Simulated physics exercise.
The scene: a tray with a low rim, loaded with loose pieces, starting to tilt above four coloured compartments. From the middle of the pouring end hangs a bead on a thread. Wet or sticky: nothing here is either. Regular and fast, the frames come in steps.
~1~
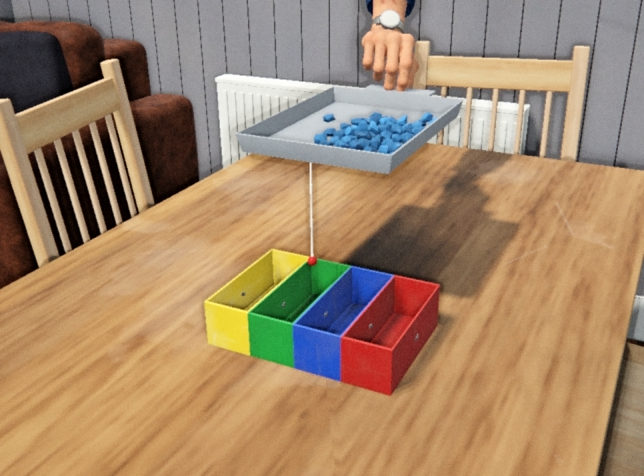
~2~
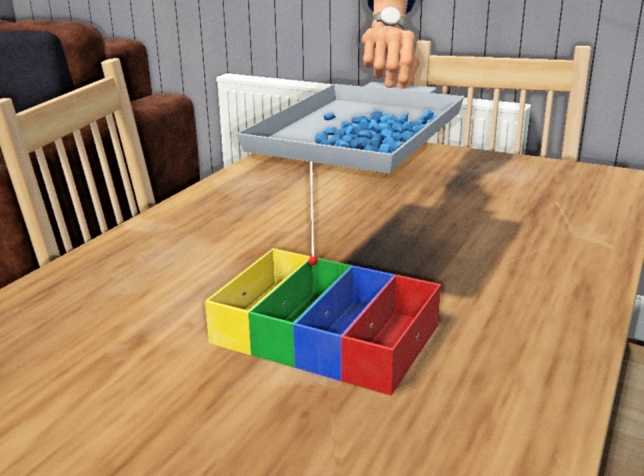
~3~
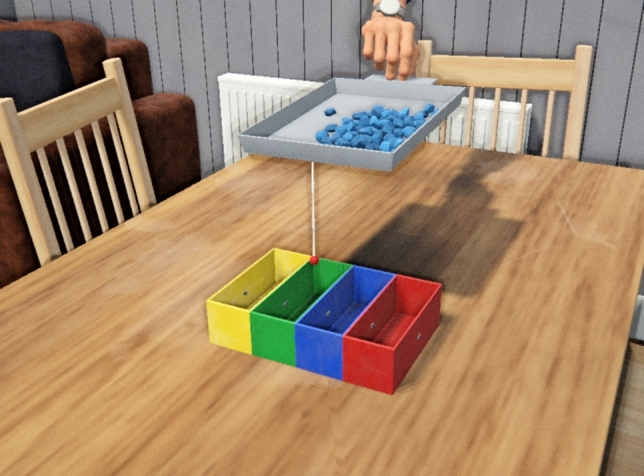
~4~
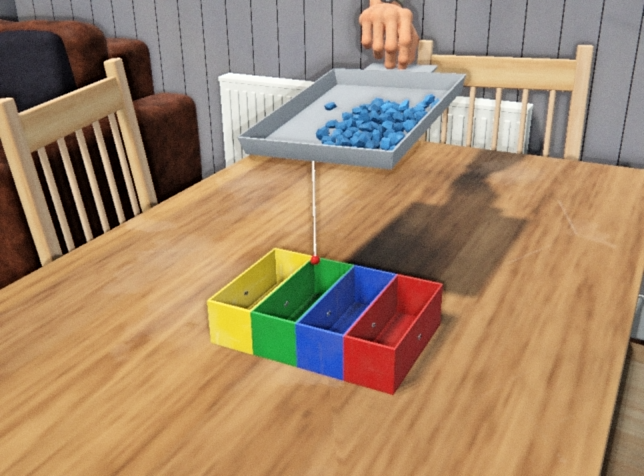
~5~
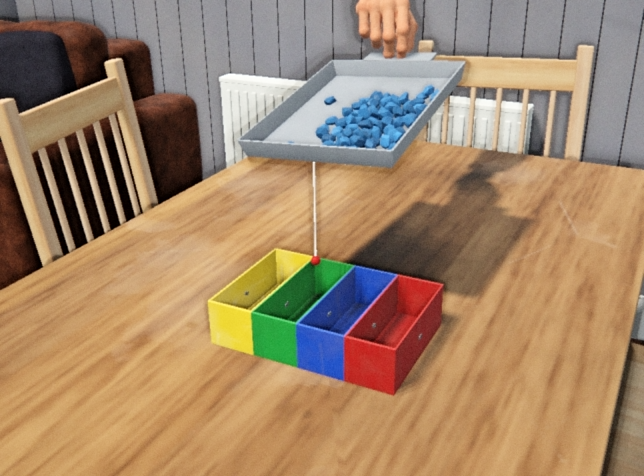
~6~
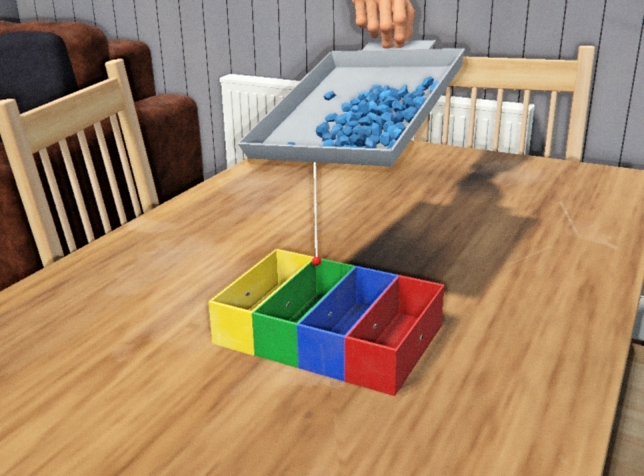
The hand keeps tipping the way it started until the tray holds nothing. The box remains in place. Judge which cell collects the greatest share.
I would say the yellow one.
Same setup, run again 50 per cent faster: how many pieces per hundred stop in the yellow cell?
It would come out near 40 per cent.
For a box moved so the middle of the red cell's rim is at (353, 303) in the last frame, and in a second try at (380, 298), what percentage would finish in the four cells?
It would be roughly 100 per cent in the first placement and roughly 90 per cent in the second.
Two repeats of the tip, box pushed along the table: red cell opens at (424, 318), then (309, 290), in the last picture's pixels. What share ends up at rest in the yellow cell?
20 % and 0 %.
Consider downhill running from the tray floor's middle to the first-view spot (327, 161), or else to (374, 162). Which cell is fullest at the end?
In order, it comes out as the blue cell and the cell in red.
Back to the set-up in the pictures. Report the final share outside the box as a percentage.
Some 50 percent of the load.
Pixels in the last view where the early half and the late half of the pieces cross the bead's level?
Around (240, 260) at first; around (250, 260) after that.
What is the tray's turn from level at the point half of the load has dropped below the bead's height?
The angle is roughly 95° at that point.
Soon, tray tipped steeply; nearly all on the tray; a stray few in the yellow cell; a stray few falling or outside the box.
A while on, tray tipped past a quarter turn; a small part on the tray; about a quarter in the yellow cell; a small part in the green cell; about half falling or outside the box.
Towards the end, tray tipped past a quarter turn; about a third in the yellow cell; a small part in the green cell; about half falling or outside the box.
Finally, tray tipped past a quarter turn; about a third in the yellow cell; a small part in the green cell; none in the red cell; none in the blue cell; about half outside the box.
